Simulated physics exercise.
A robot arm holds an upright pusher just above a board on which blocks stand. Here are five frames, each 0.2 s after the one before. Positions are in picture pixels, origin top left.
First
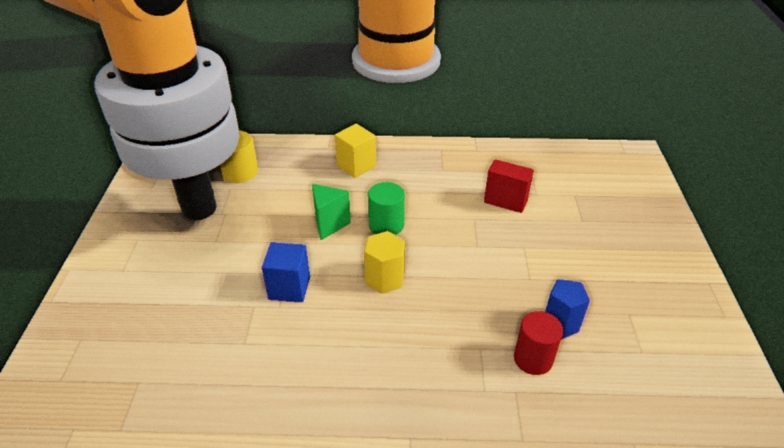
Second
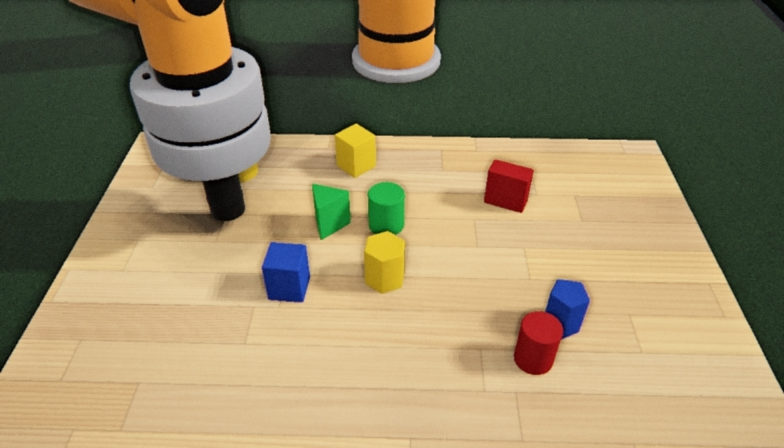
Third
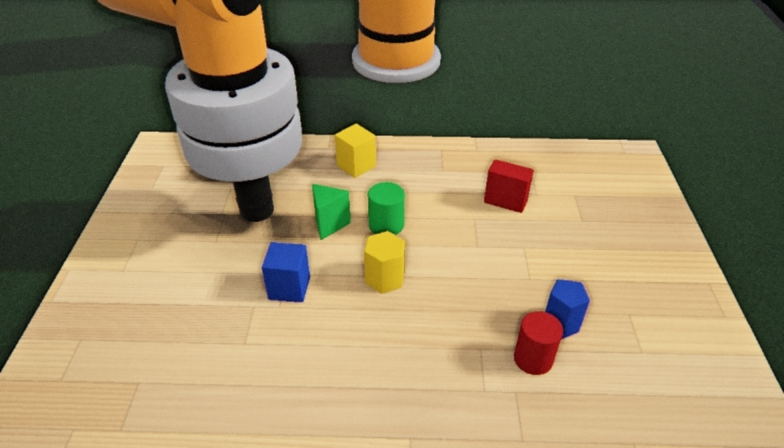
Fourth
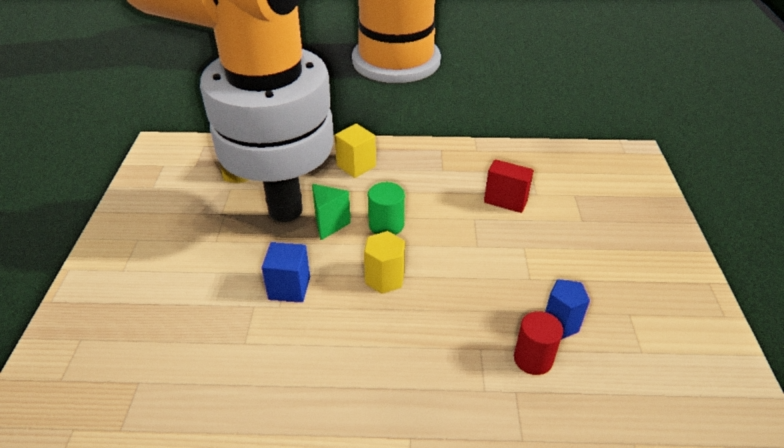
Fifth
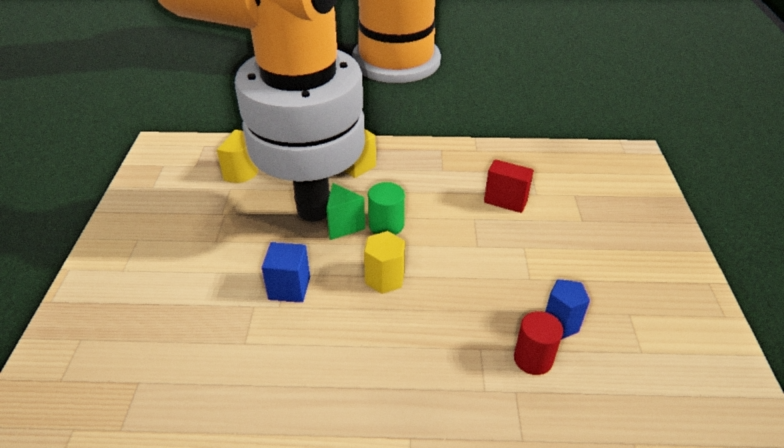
A robot arm slides its black pusher right and nudges a green triangular block slightly.
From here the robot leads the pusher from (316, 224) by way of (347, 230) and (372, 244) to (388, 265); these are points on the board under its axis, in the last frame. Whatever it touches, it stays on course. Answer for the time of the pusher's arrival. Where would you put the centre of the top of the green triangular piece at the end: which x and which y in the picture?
At (415, 220).
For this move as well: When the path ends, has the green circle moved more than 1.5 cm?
I'd say yes.
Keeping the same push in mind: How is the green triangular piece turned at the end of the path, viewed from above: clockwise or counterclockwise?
From above, the turn goes anticlockwise.
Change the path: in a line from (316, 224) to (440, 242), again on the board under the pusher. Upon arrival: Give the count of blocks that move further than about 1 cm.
By the end of the path, two blocks have moved more than about a centimetre.
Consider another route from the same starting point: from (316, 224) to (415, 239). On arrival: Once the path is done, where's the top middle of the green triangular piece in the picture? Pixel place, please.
Its top centre is at about (439, 221).
What follows on the original path. One third of the way, pusher at (347, 217); green triangular piece at (374, 205), turned 25° clockwise; green circle at (398, 192).
Two thirds of the way, pusher at (372, 232); green triangular piece at (403, 215); green circle at (406, 191).
At the end, pusher at (388, 252); blue square piece unmoved; green triangular piece at (415, 220), turned 25° anticlockwise; yellow six-sided block at (388, 260), turned 20° clockwise; green circle at (406, 191).
